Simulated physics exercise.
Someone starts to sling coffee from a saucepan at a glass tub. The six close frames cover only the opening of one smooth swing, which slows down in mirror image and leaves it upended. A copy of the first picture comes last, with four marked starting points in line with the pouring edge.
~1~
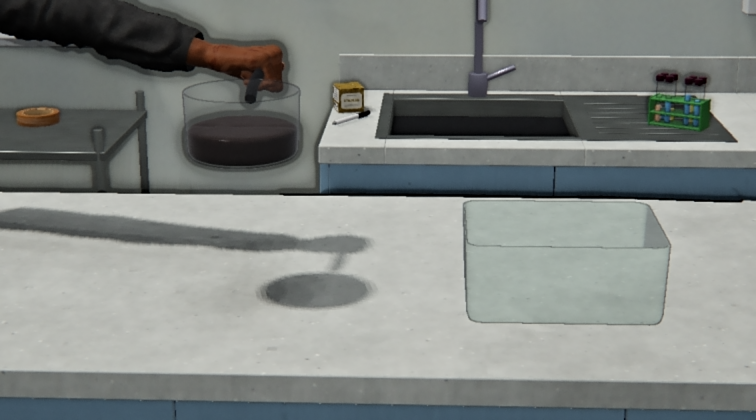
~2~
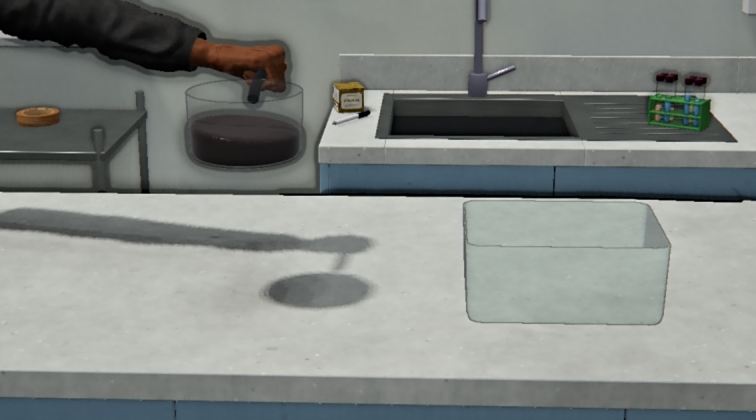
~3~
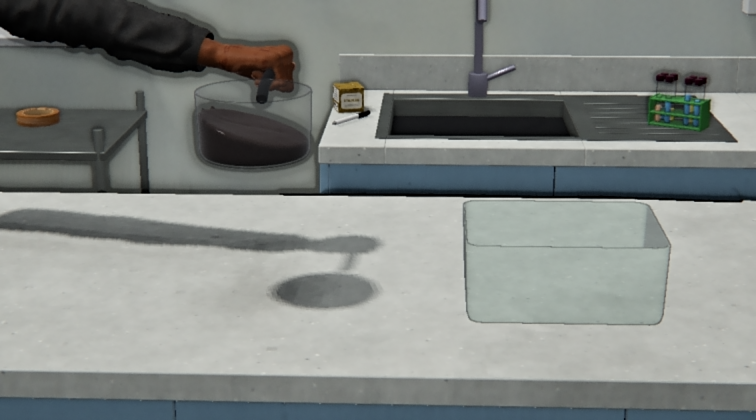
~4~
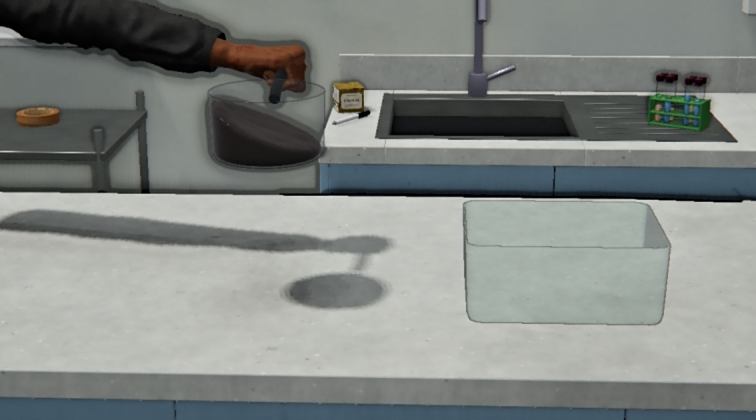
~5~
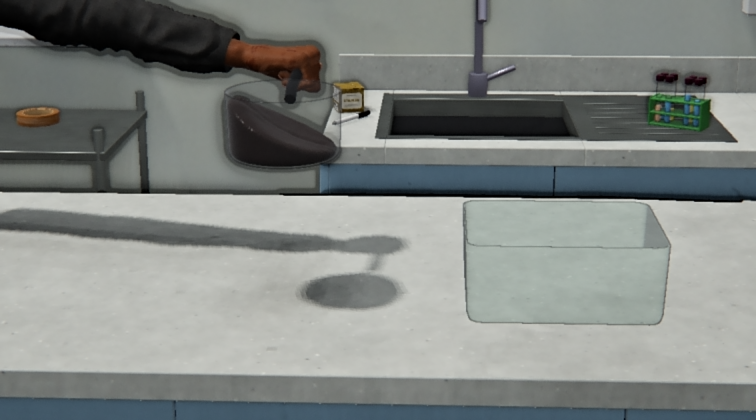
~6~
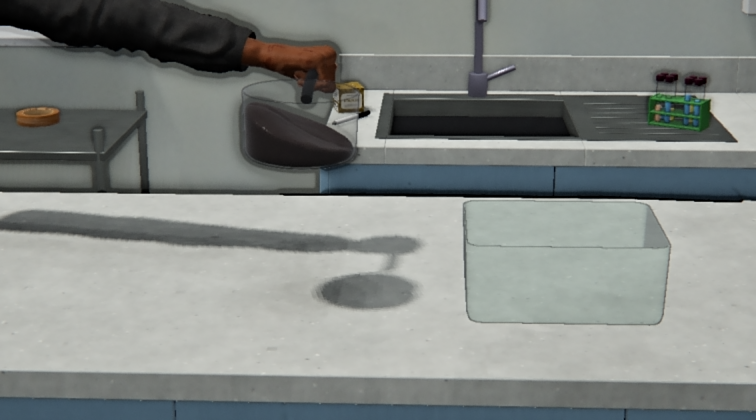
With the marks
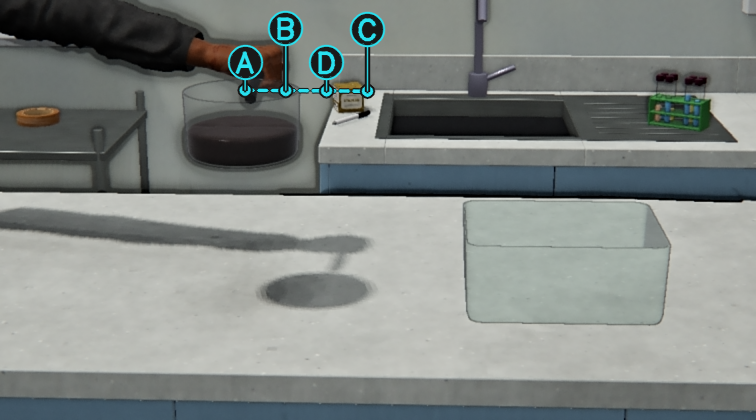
The video shows a hand holding a clear, round pan of dark liquid above a pale counter, carrying it a short way right toward a clear rectangular tub while the liquid tilts and sloshes inside.
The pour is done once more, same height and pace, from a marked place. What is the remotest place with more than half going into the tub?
Use dot C.
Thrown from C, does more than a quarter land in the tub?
Yes, clearly.
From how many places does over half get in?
One of them.
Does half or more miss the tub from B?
Yes, that goes wrong.
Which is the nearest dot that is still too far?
Here it is dot D.
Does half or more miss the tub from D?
Yes, it does.
In cyan, A at (245, 90); B at (285, 90); C at (367, 91); D at (326, 90).
For dot A, about 0 % lands in the tub, 100 % falls short.
For dot B, about 17 % lands in the tub, 82 % falls short.
For dot C, about 70 % lands in the tub, 22 % falls short and 9 % goes beside or beyond.
For dot D, about 37 % lands in the tub, 57 % falls short and 5 % goes beside or beyond.
